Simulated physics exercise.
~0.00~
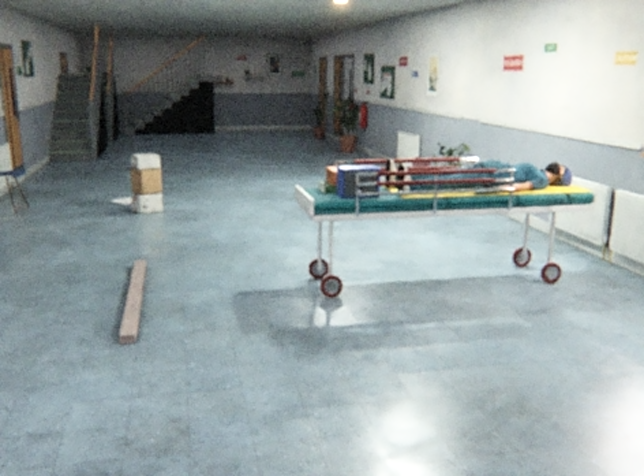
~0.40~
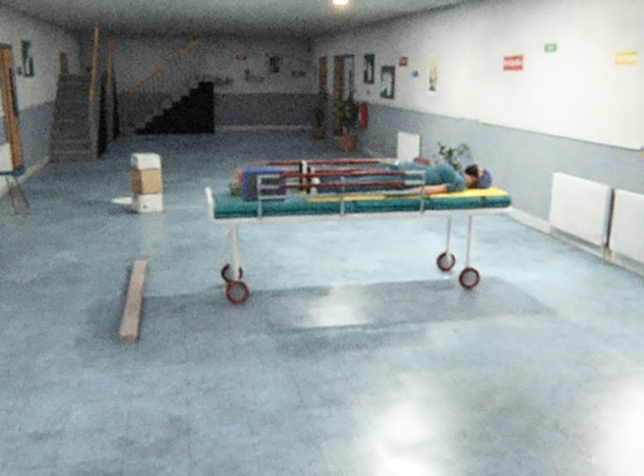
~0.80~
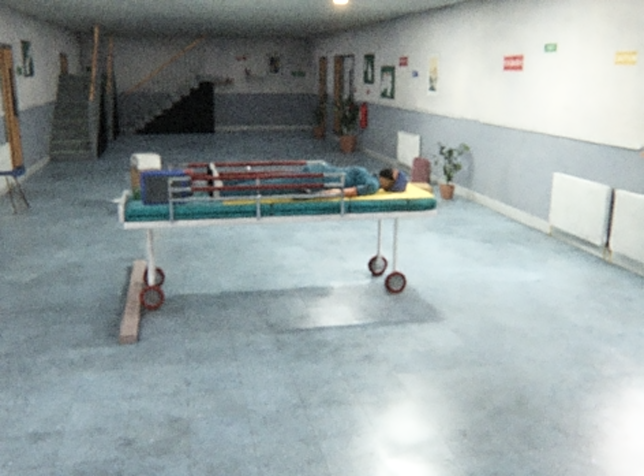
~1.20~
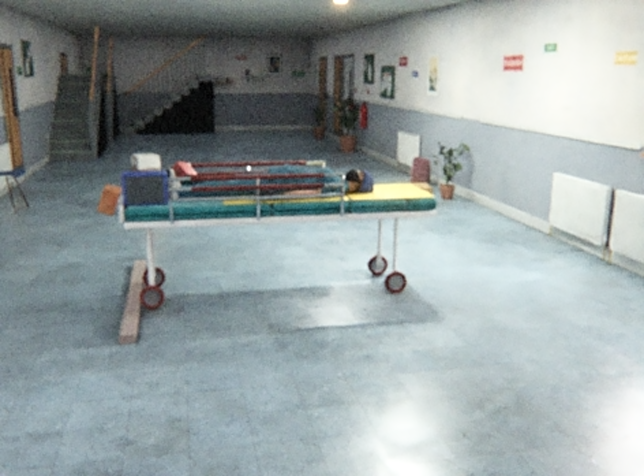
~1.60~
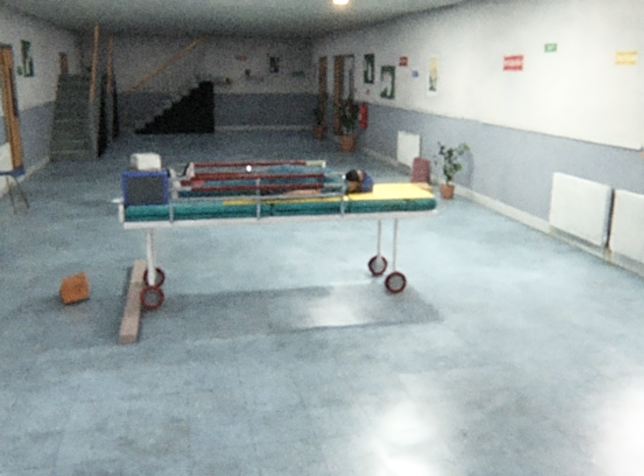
In the video, a wheeled stretcher carrying a lying person and a blue monitor rolls left across a hall toward a low sill and stops level. An orange case drops off the left end onto the floor, while the monitor stays upright on the stretcher.
